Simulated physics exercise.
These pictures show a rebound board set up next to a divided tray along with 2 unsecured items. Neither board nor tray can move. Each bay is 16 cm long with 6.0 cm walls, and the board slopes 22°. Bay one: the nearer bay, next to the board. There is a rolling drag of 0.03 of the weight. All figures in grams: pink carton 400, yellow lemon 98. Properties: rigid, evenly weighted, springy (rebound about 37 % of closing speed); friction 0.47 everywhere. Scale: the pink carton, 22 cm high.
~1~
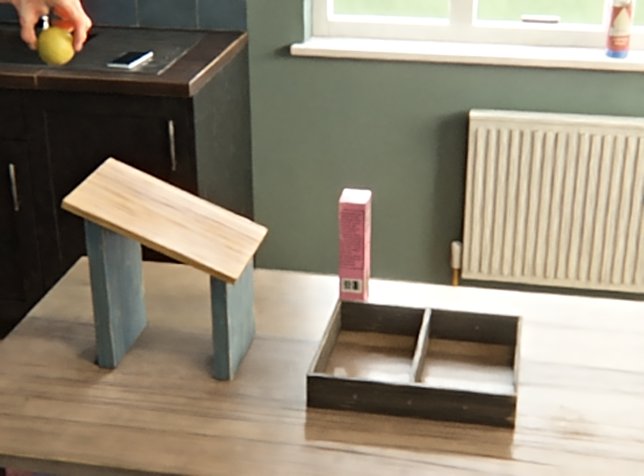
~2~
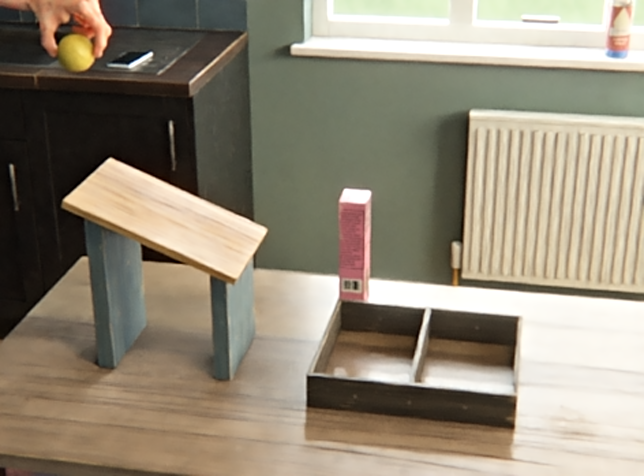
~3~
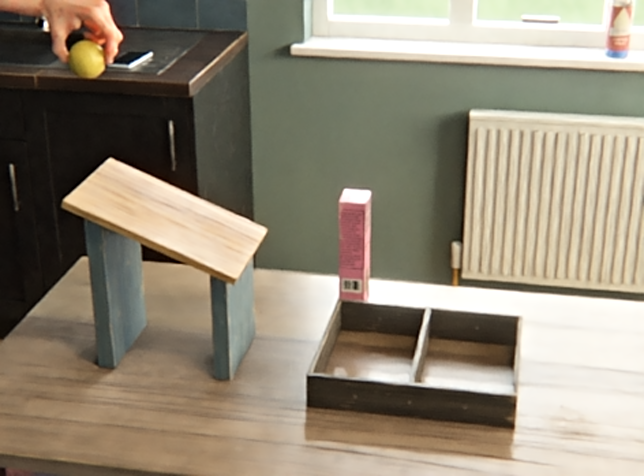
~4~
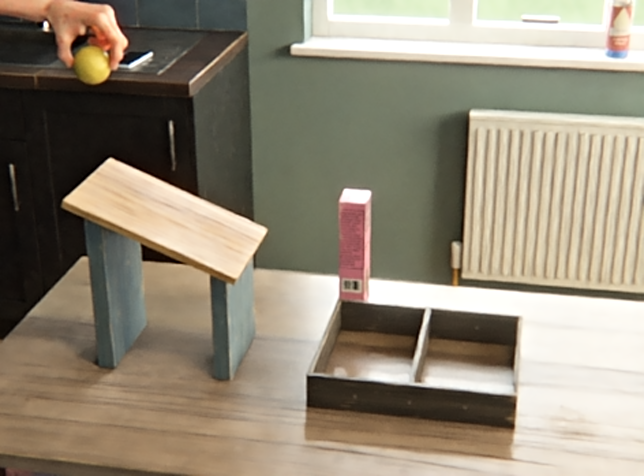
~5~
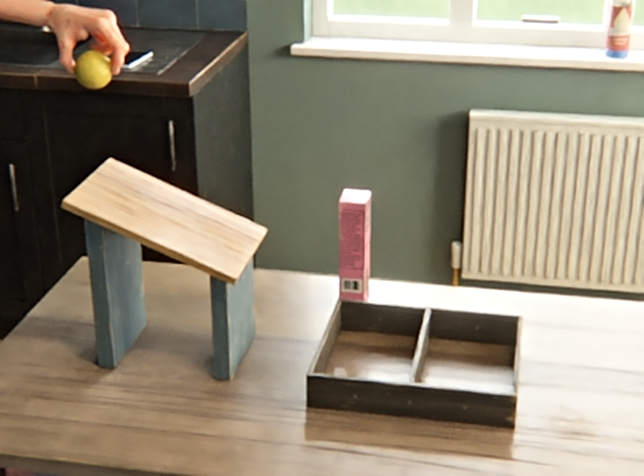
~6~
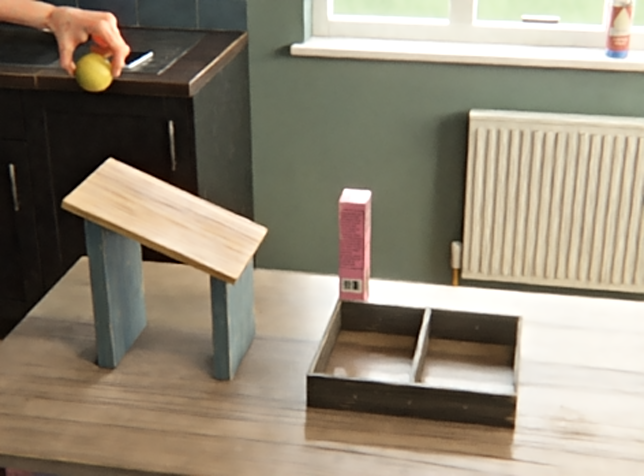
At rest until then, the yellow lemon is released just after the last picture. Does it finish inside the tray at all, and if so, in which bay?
Yes, in the first bay.
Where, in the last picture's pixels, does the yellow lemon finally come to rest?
It finishes at roughly (346, 352).
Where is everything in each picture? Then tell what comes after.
In the first frame, 7 cm still to go; yellow lemon (56, 46); pink carton (355, 251).
In the second frame, 4 cm still to go; yellow lemon (75, 53); pink carton (355, 251).
In the third frame, 2 cm still to go; yellow lemon (87, 60); pink carton (355, 251).
In the fourth frame, 1 cm still to go; yellow lemon (92, 65); pink carton (355, 251).
In the fifth frame, held still over the board; yellow lemon (94, 70); pink carton (355, 251).
In the sixth frame, held still over the board; yellow lemon (94, 73); pink carton (355, 251).
Then, 0.30 s after the last picture, yellow lemon near (109, 167).
Then, 0.60 s after the last picture, yellow lemon near (257, 237).
Then, 0.80 s after the last picture, it is in the nearer bay; yellow lemon near (392, 346).
At rest, it is in the nearer bay; pink carton in place, give or take 4 cm. Seen from the same camera at the end, yellow lemon near (346, 352).
